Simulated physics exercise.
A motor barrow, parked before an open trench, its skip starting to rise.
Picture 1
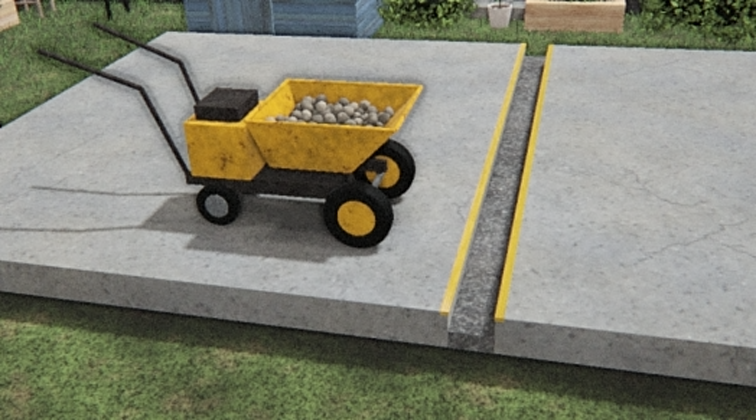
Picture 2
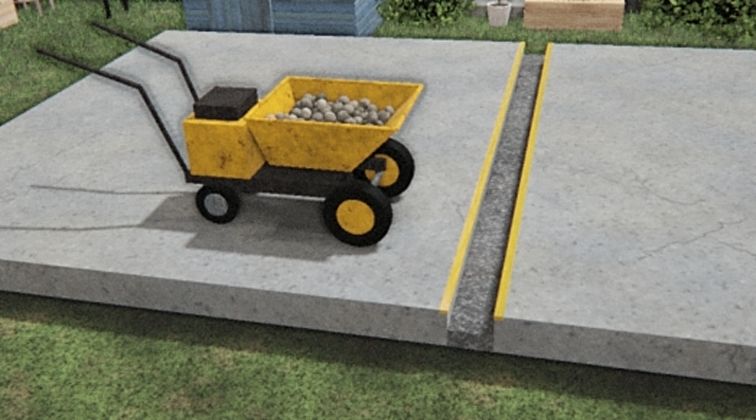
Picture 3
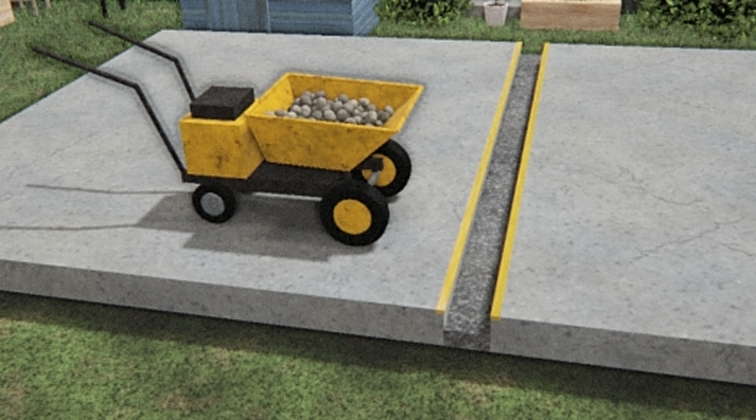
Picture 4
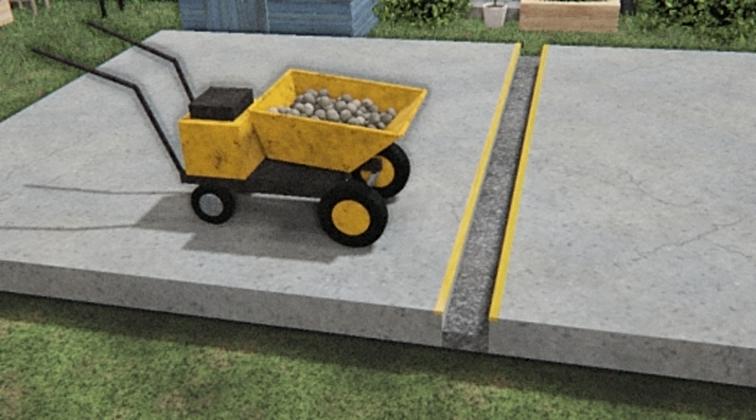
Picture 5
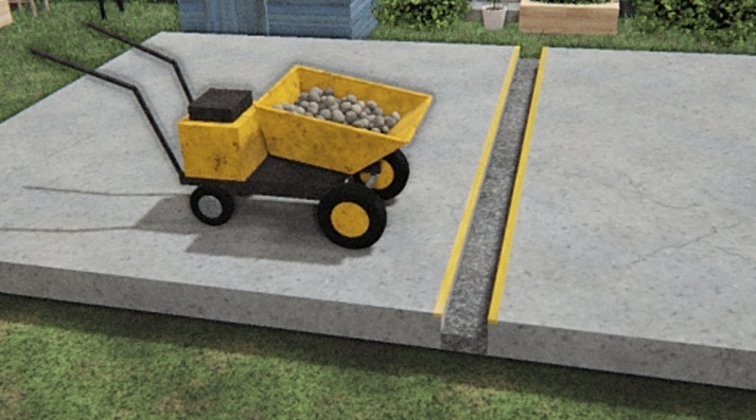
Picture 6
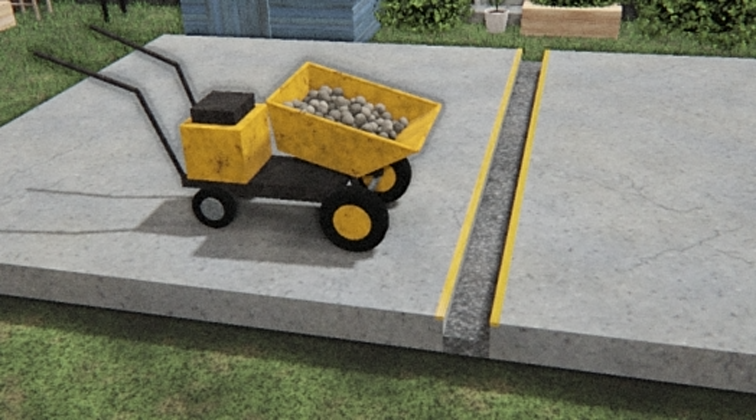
A yellow motor barrow stands still while its skip of pebbles tilts toward the right.
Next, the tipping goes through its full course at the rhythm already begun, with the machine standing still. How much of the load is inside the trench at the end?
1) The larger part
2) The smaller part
1, the larger part.
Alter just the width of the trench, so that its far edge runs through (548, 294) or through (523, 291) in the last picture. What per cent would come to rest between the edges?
Roughly 100 % first, 90 % second.
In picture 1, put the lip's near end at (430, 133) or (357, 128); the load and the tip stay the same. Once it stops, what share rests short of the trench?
Try 1 about 0 %, try 2 about 30 %.
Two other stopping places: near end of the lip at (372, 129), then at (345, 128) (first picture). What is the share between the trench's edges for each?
The share would be near 60 percent, and then near 40 percent.
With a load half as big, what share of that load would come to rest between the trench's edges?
Estimated share: Near 90 in a hundred.
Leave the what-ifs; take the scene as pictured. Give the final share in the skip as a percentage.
Roughly 15 per cent of the load.
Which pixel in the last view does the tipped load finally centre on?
Near pixel (492, 234).
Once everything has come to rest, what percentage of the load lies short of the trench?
Share: Near 0 %.
Soon after the last picture, skip tipped steeply; all in the skip.
A little later, skip tipped steeply; about two thirds in the skip; about a quarter in or heaped over the trench; a stray few beyond it; a stray few falling.
Later still, skip tipped right over; a small part in the skip; a stray few short of the trench; about two thirds in or heaped over the trench; about a quarter beyond it.
At rest, skip tipped right over; a small part in the skip; a stray few short of the trench; about two thirds in or heaped over the trench; about a quarter beyond it.
